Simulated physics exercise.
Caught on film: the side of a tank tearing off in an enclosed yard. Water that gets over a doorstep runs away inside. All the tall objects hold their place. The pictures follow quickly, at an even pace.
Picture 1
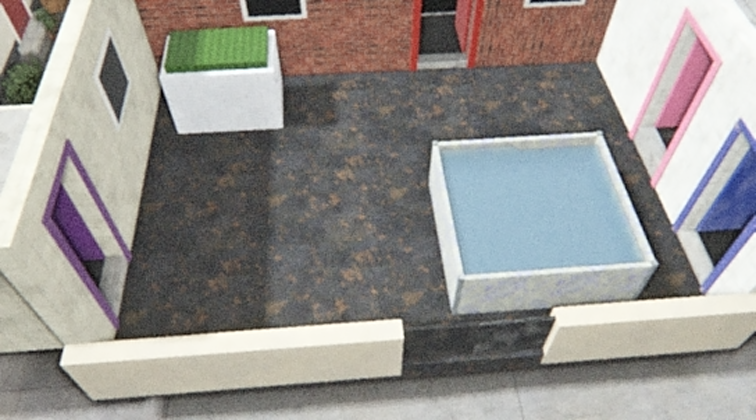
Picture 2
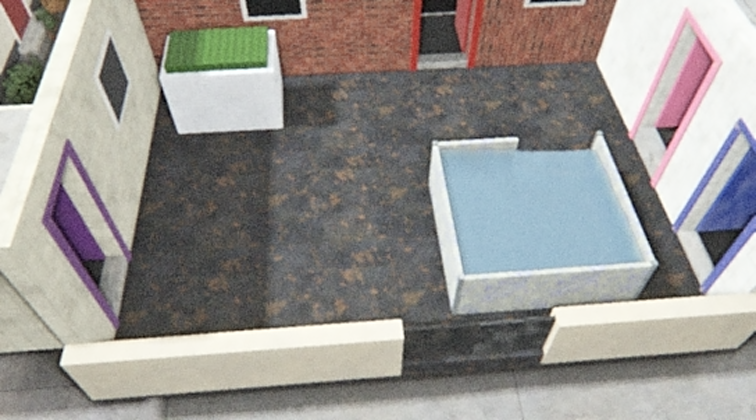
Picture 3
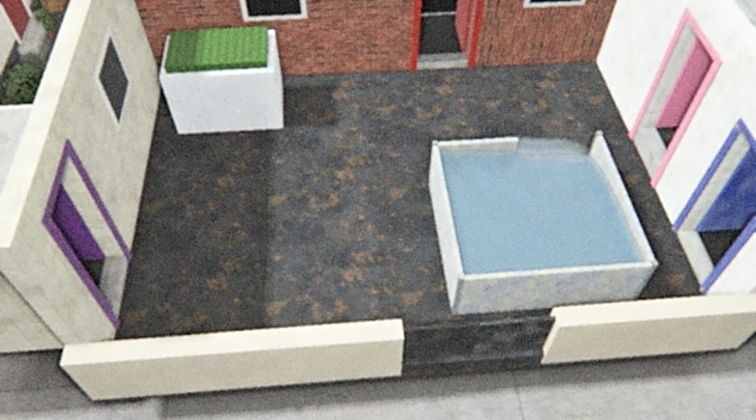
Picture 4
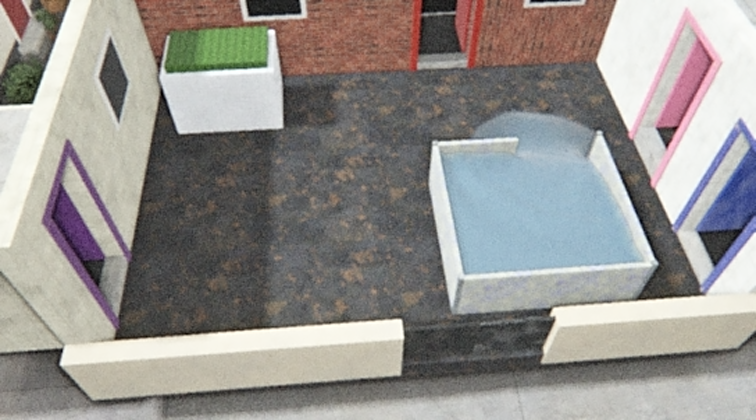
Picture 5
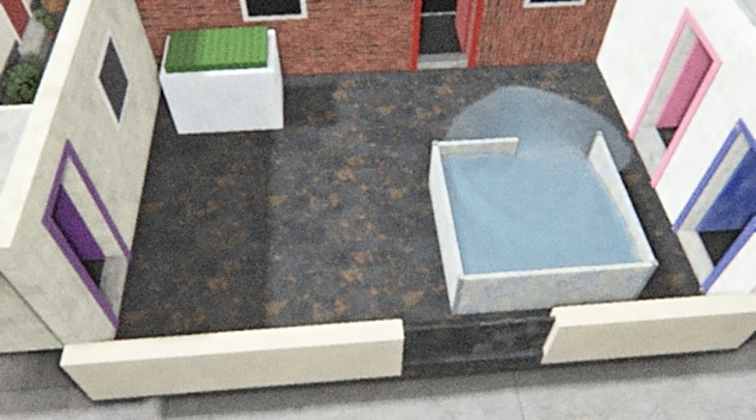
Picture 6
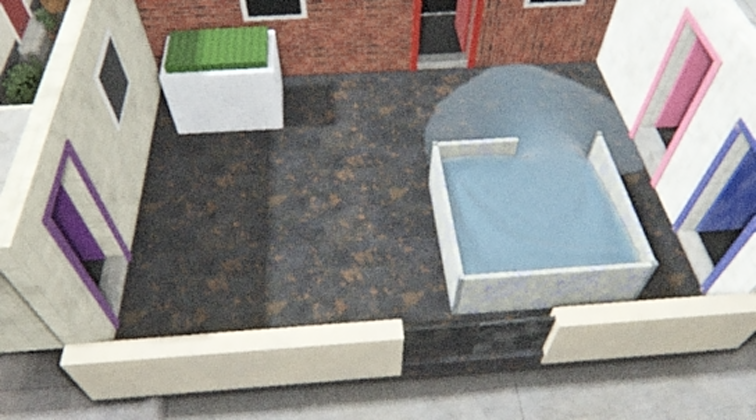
A white-walled water tank stood full in an enclosed yard until part of its far side broke away, and water poured through the gap, spreading across the dark ground toward the brick wall.
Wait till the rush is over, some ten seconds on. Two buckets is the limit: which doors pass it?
The purple door admits no more than that; the blue door lets in a lot; the pink door admits no more than that; the red door lets in a lot.
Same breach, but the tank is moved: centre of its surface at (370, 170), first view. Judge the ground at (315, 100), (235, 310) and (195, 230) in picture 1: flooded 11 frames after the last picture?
One after the other: Under water, clear, dry.
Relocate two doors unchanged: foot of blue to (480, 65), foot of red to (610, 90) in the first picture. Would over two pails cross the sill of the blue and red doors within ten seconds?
One by one: The blue door is over; the red door floods.
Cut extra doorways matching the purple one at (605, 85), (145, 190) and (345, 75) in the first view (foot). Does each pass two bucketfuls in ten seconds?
In that order: Lets more in, lets less in, takes less.
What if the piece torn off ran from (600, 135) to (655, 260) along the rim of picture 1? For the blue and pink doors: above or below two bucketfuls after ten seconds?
My reading: Blue door goes over, pink door takes more.
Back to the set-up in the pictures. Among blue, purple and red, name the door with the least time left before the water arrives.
That is the red door.
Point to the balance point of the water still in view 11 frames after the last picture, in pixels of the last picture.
Near (526, 171).
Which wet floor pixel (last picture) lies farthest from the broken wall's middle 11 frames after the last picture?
At about (289, 78).
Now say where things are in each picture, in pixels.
In the first picture, the water tank at (535, 203) is whole and still.
In the second picture, water pours out on the water tank's far side and has run to a hidden place.
In the third picture, the front is at a hidden place, out from the gap on the water tank's far side.
In the fourth picture, water pours out on the water tank's far side and has run to (510, 115).
In the fifth picture, the front is at (503, 91), out from the gap on the water tank's far side.
In the sixth picture, water pours out on the water tank's far side and has run to (521, 65).
A moment on, water covers 25 % of the floor; the purple door not reached, the blue door not reached, the pink door wet at the sill, nothing in, the red door under two buckets in.
Next, water covers 25 % of the floor; the purple door not reached, the blue door not reached, the pink door wet at the sill, nothing in, the red door over two buckets in.
Then, water covers 45 % of the floor; the purple door not reached, the blue door wet at the sill, nothing in, the pink door wet at the sill, nothing in, the red door far over two buckets in.
Later, water covers 85 % of the floor; the purple door wet at the sill, nothing in, the blue door under two buckets in, the pink door wet at the sill, nothing in, the red door far over two buckets in.
In the end, water covers 100 % of the floor; the purple door wet at the sill, nothing in, the blue door over two buckets in, the pink door wet at the sill, nothing in, the red door far over two buckets in.
